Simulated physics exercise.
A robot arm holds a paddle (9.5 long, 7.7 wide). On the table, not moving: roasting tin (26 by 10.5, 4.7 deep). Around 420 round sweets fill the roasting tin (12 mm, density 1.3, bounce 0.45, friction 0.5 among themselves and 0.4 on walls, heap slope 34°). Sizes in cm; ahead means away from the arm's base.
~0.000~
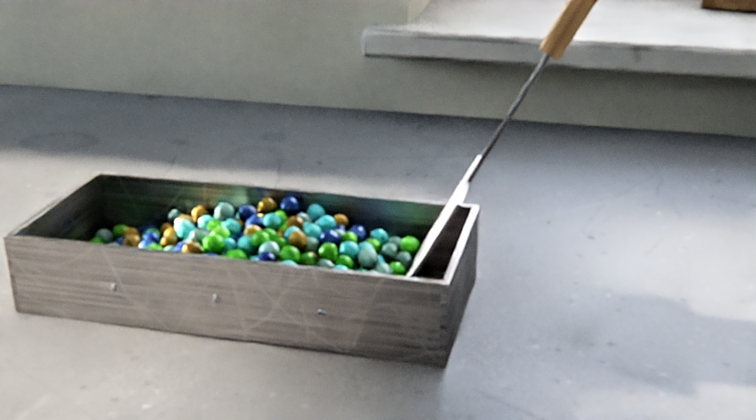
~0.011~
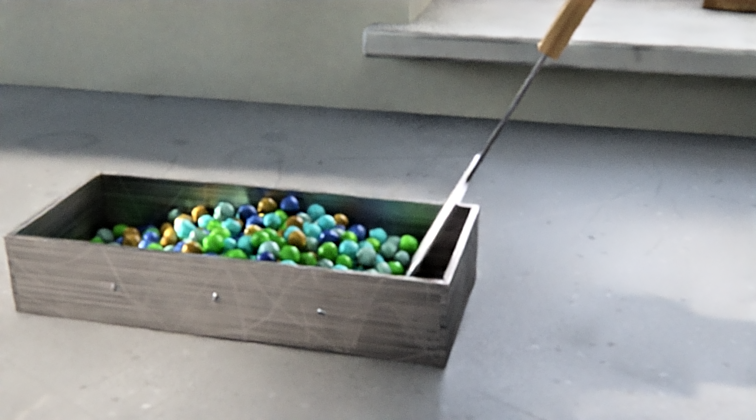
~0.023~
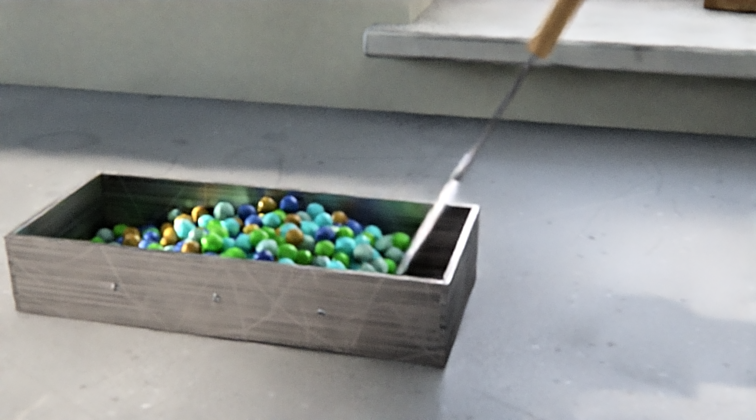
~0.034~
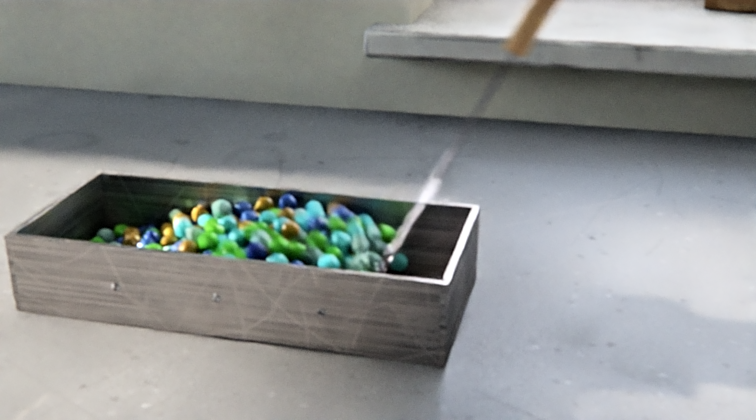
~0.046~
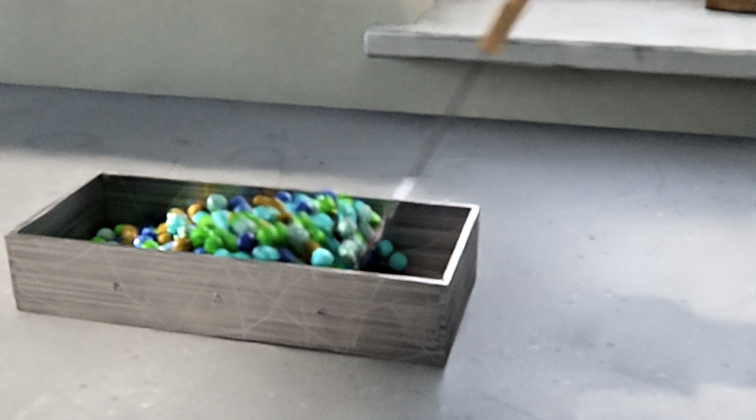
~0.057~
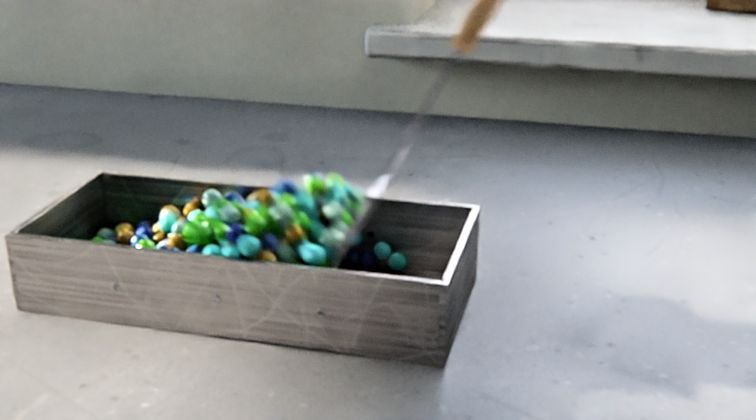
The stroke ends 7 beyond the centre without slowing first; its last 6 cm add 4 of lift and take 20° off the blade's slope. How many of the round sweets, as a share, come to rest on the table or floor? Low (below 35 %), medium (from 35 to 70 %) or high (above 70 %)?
A medium share, from 35 to 70 %, ends on the table or floor.
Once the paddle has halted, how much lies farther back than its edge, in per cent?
Some 20 per cent.
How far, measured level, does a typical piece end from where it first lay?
About 28 cm.
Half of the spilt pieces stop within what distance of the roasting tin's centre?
About 38 cm.
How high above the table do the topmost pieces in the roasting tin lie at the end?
Roughly 5.0 cm.
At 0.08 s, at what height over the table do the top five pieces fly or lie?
About 10 cm.
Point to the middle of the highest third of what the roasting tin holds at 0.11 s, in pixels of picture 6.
Near (207, 187).
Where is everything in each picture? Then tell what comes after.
In the first frame, paddle top edge at (470, 178), sloping 62°; upper third of the load around (269, 249), from x 40 to 425, top at y 205; 422 in the roasting tin.
In the second frame, paddle top edge at (468, 178), sloping 62°; upper third of the load around (269, 249), from x 40 to 425, top at y 205.
In the third frame, paddle top edge at (459, 177), sloping 62°; upper third of the load around (279, 247), from x 40 to 425, top at y 205.
In the fourth frame, paddle top edge at (438, 176), sloping 62°; upper third of the load around (281, 242), from x 40 to 420, top at y 205.
In the fifth frame, paddle top edge at (414, 173), sloping 62°; upper third of the load around (280, 233), from x 40 to 420, top at y 200.
In the sixth frame, paddle top edge at (389, 171), sloping 62°; upper third of the load around (274, 225), from x 40 to 420, top at y 180; 422 in the roasting tin.
After 0.08 s, sloping 62°, highest piece 11 above the table; 418 in the roasting tin, 4 on the blade or in flight.
After 0.11 s, sloping 56°, highest piece 13 above the table; 401 in the roasting tin, 21 on the blade or in flight.
After 0.33 s, sloping 42°, highest piece 12 above the table; 190 in the roasting tin, 118 on the table or floor, 114 on the blade or in flight.
After 1.38 s, sloping 42°, highest piece 5 above the table; 232 on the table or floor, 190 in the roasting tin.
At rest, 232 on the table or floor, 190 in the roasting tin. That is 55 % on the table or floor.
